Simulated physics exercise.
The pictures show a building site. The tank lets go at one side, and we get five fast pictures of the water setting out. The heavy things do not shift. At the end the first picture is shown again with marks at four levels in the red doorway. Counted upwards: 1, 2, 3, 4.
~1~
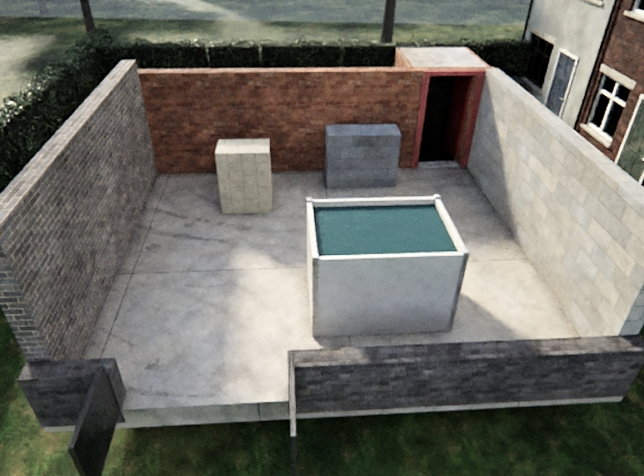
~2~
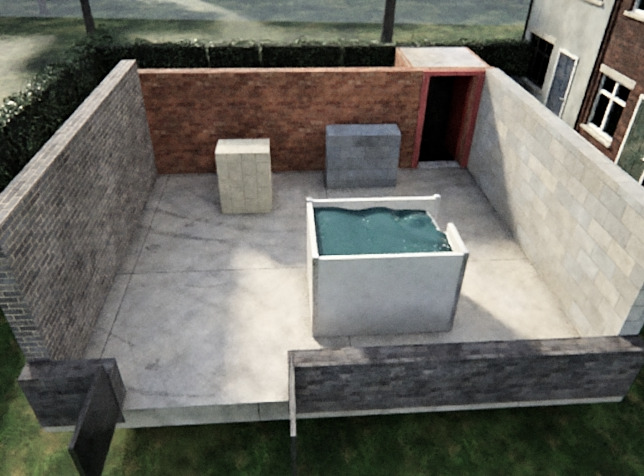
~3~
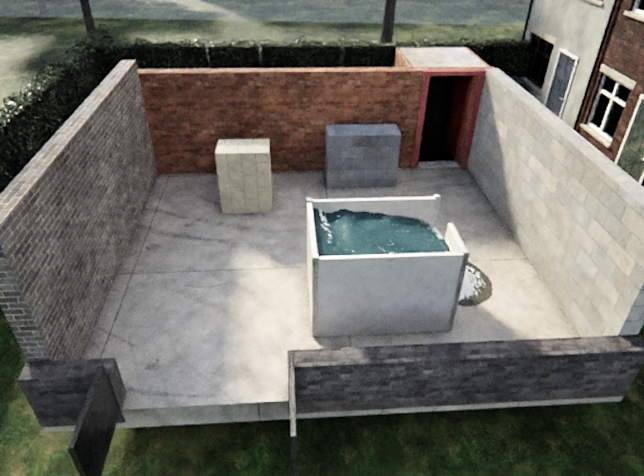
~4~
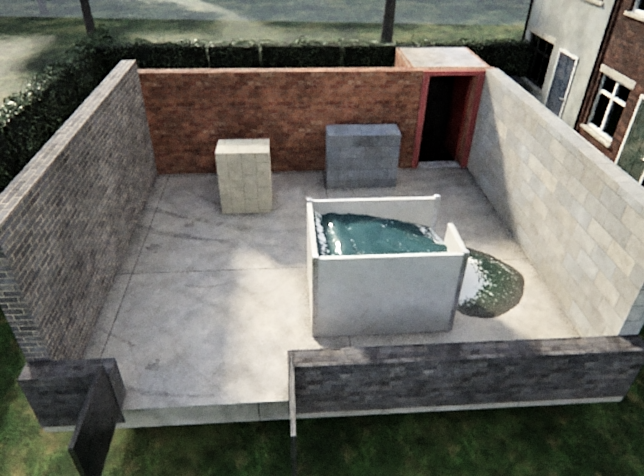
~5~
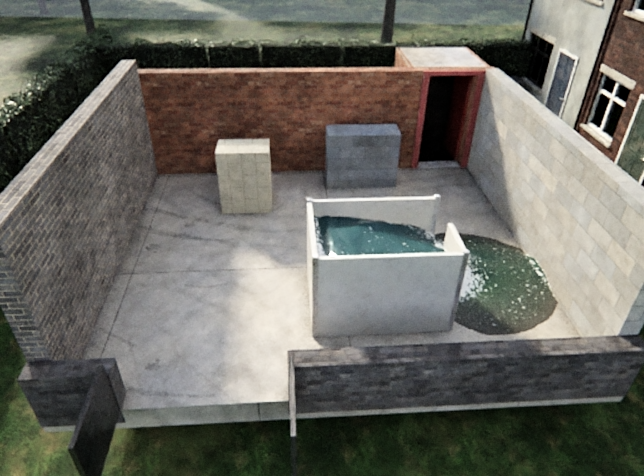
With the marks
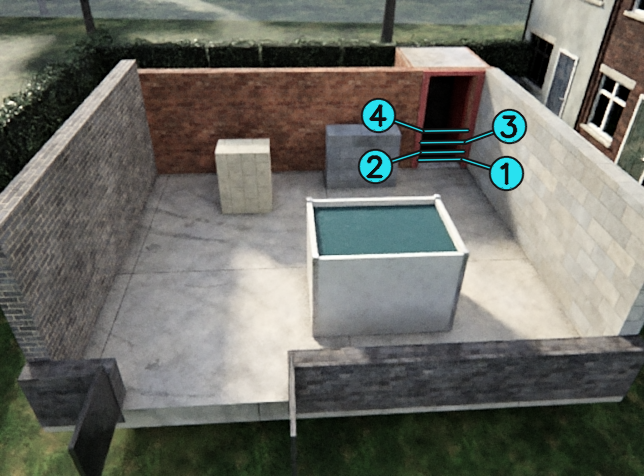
A walled yard held a pale tank full of still green water, until the surface began sloshing and water poured out of its right side, spreading across the concrete in a widening, foamy puddle.
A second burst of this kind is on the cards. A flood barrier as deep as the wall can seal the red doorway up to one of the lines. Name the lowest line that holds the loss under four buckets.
The answer is line 2.
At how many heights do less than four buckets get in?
Three.
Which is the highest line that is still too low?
1.
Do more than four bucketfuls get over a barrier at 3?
No, not at all.
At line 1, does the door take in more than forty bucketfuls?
No, less.
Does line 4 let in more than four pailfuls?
No, that is safe.
On the marked copy, 1 at (440, 159); 2 at (441, 152); 3 at (443, 142); 4 at (445, 130); from the bottom up 1, 2, 3, 4.
For line 1, some 15 bucketfuls get in.
For line 2, a bucket or two gets in.
For line 3, nothing gets over.
For line 4, nothing gets over.
